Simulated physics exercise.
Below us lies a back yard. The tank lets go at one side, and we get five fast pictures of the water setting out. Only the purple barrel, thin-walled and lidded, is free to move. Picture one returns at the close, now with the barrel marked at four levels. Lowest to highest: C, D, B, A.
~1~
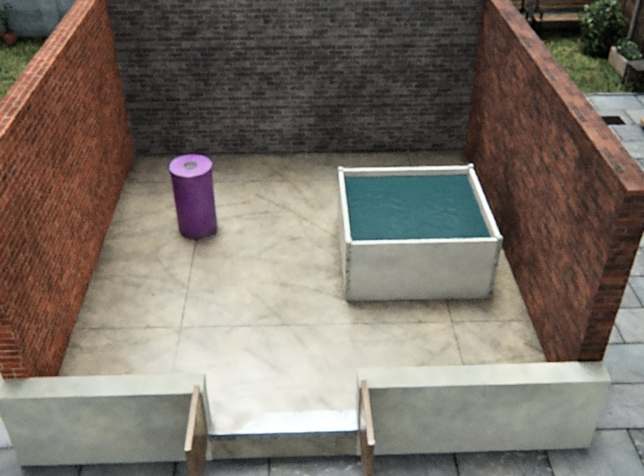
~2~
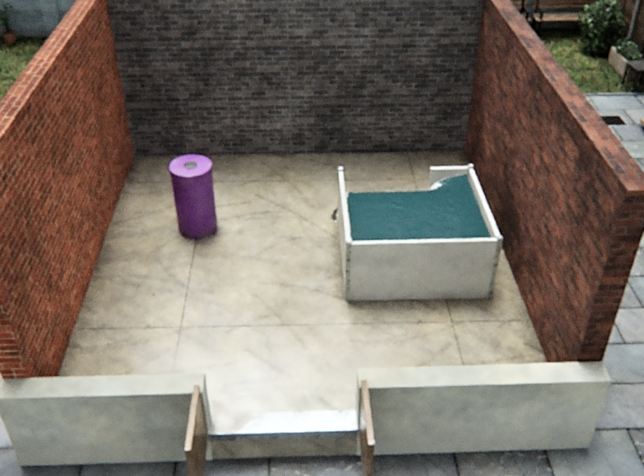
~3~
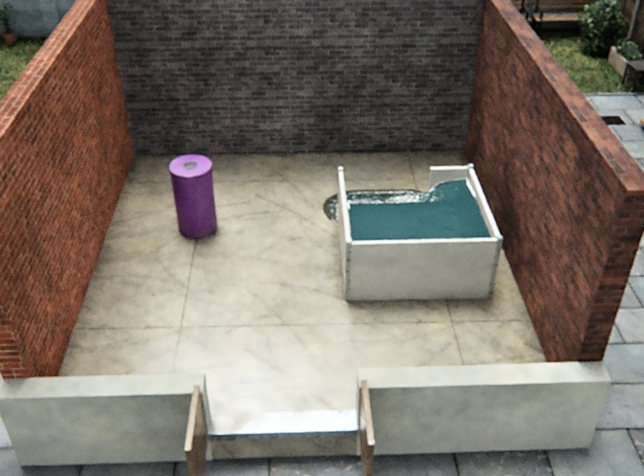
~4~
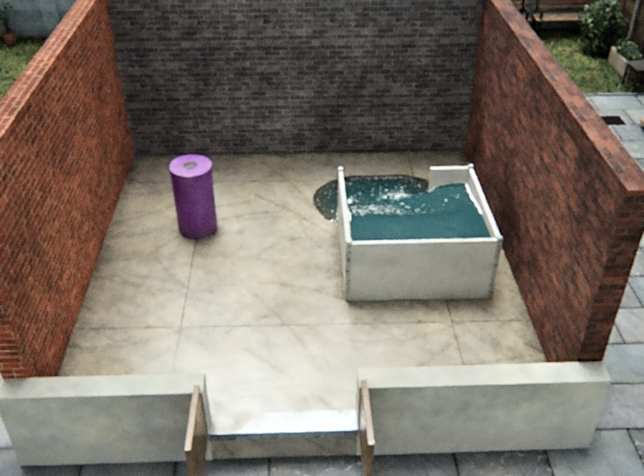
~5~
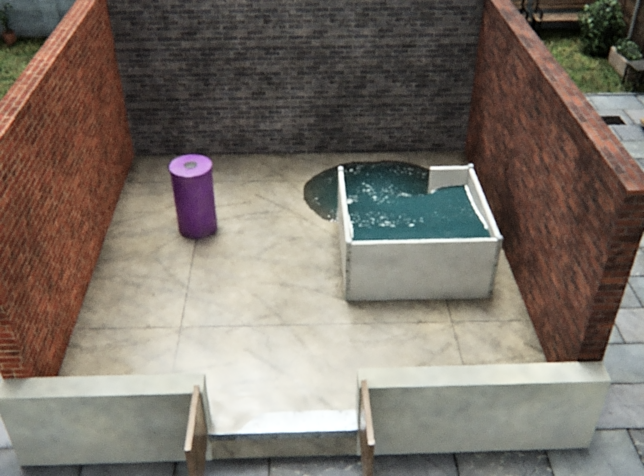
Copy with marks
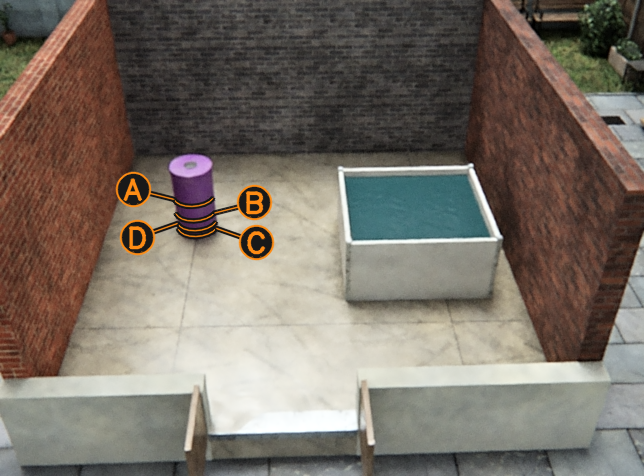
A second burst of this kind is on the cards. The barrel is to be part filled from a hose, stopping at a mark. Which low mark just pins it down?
Take D.
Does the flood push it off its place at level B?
No, that is safe.
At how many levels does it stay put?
Three.
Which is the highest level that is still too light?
C.
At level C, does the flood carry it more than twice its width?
No, less.
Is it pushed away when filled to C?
Yes, it does.
In orange, A at (191, 206); B at (193, 221); C at (195, 236); D at (195, 230); from the bottom up C, D, B, A.
For level A, it does not move.
For level B, it does not move.
For level C, it is pushed about its own width away.
For level D, it does not move.
